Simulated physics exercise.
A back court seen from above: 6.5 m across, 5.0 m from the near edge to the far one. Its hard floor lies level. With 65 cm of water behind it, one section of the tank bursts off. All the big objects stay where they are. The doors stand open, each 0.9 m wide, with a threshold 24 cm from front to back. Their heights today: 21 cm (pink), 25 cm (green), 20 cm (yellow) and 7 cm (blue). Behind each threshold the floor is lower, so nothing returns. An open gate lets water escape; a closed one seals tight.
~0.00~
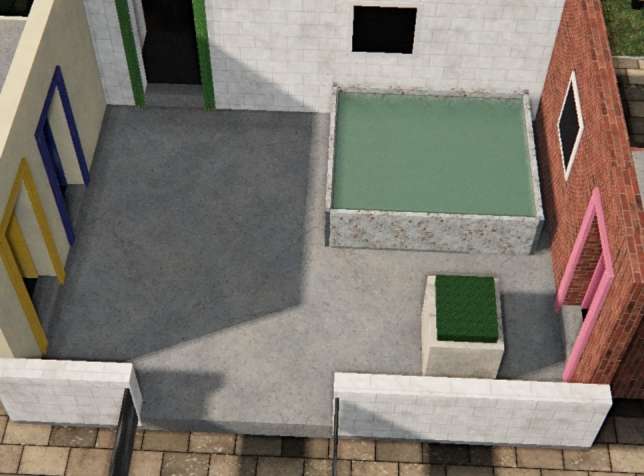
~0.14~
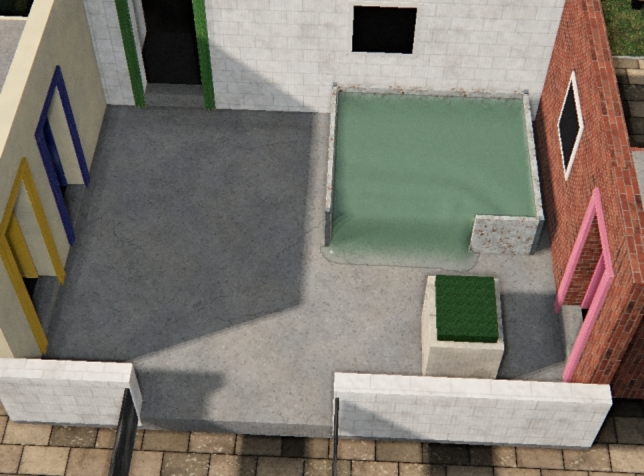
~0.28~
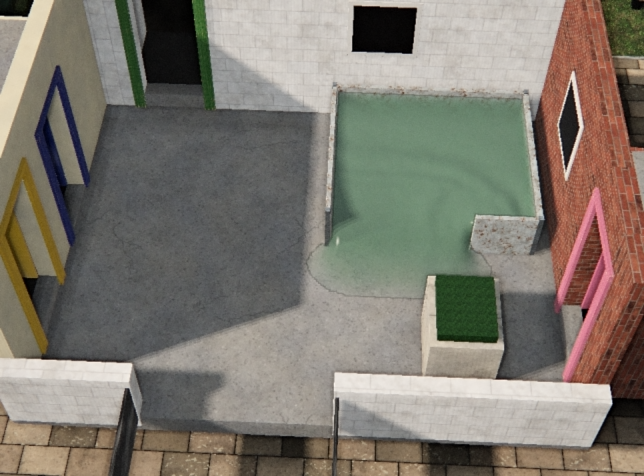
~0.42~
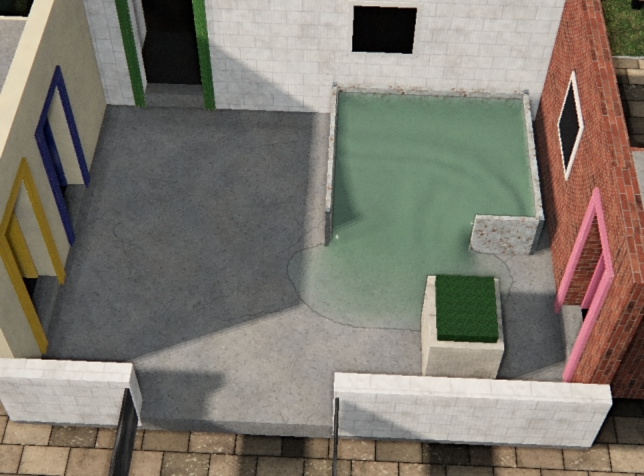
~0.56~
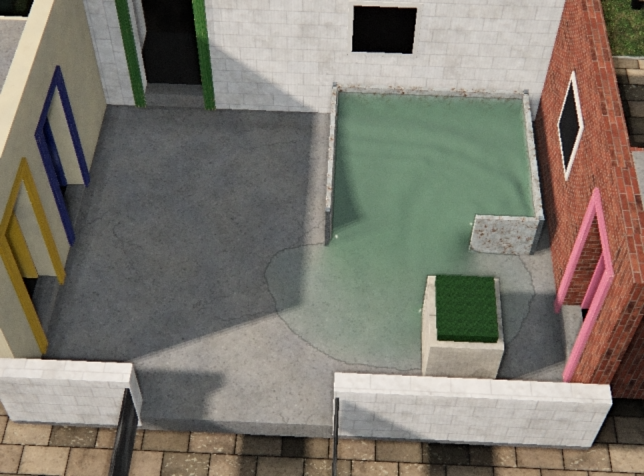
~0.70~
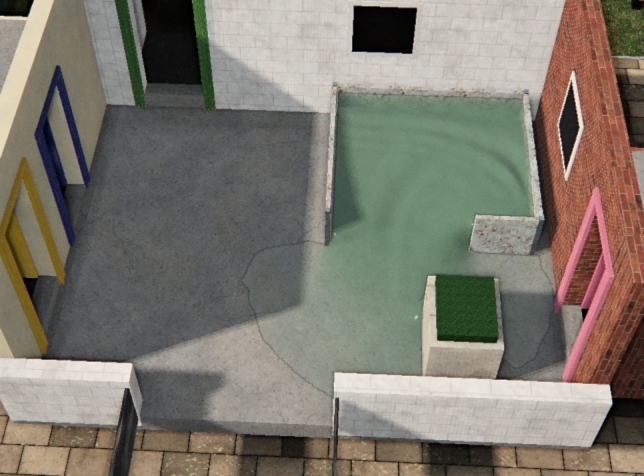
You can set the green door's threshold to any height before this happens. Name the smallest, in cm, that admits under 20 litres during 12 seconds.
About 8 cm.
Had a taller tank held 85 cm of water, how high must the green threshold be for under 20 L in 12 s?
About 11.5 cm.
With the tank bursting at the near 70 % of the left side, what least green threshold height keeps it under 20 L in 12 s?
Then roughly 20 cm.
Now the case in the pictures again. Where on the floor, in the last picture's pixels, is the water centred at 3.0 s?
Near (413, 257).
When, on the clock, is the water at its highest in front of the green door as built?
Near 9.5 s.
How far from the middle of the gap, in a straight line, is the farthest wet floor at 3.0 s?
About 5.0 m.
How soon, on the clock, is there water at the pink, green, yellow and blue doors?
Pink 0.8 s, green 5.5 s, yellow 3.2 s, blue 4.0 s.
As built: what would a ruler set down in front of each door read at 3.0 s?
Depths in cm: Pink 24, green 0, yellow 0, blue 0.
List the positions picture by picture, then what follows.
The first frame shows the tank at (432, 152) is whole and still, 65 cm deep; the green door at (168, 57) is dry.
In the second frame, water pours out at (400, 237) and has run 0.3 m, to (342, 259); about 9 cm deep outside, 65 cm at the back.
In the third frame, water pours out at (400, 238) and has run 0.8 m, to a hidden place; about 12 cm deep outside, 65 cm at the back.
In the fourth frame, the front is at (353, 320), 1.2 m from the gap at (400, 238); 2.8 m2 of floor is wet, 65 cm left at the back.
In the fifth frame, water pours out at (400, 238) and has run 1.8 m, to (381, 362); about 9 cm deep outside, 65 cm at the back.
In the sixth frame, water pours out at (400, 238) and has run 2.4 m, to a hidden place; about 7 cm deep outside, 60 cm at the back; 3.4 m in a straight line remain to the green door at (168, 57).
After 1.4 s water covers 35 % of the floor, deepest (46 cm) near (433, 312); it has not reached the green door.
After 3.0 s water covers 55 % of the floor, deepest (33 cm) near (556, 417); it has not reached the green door.
After 12.0 s water covers 95 % of the floor, deepest (10 cm) near (481, 414); 10 cm at the green door, 0 litres in over its 25 cm threshold.
At the green door as built, the water arrived by 5.8 s and peaked near 11 cm at 9.6 s.
With a threshold of 7 cm, 33 litres would have come in within the 12 s; with 10 cm, 4 litres. So under 20 litres takes about 8 cm.
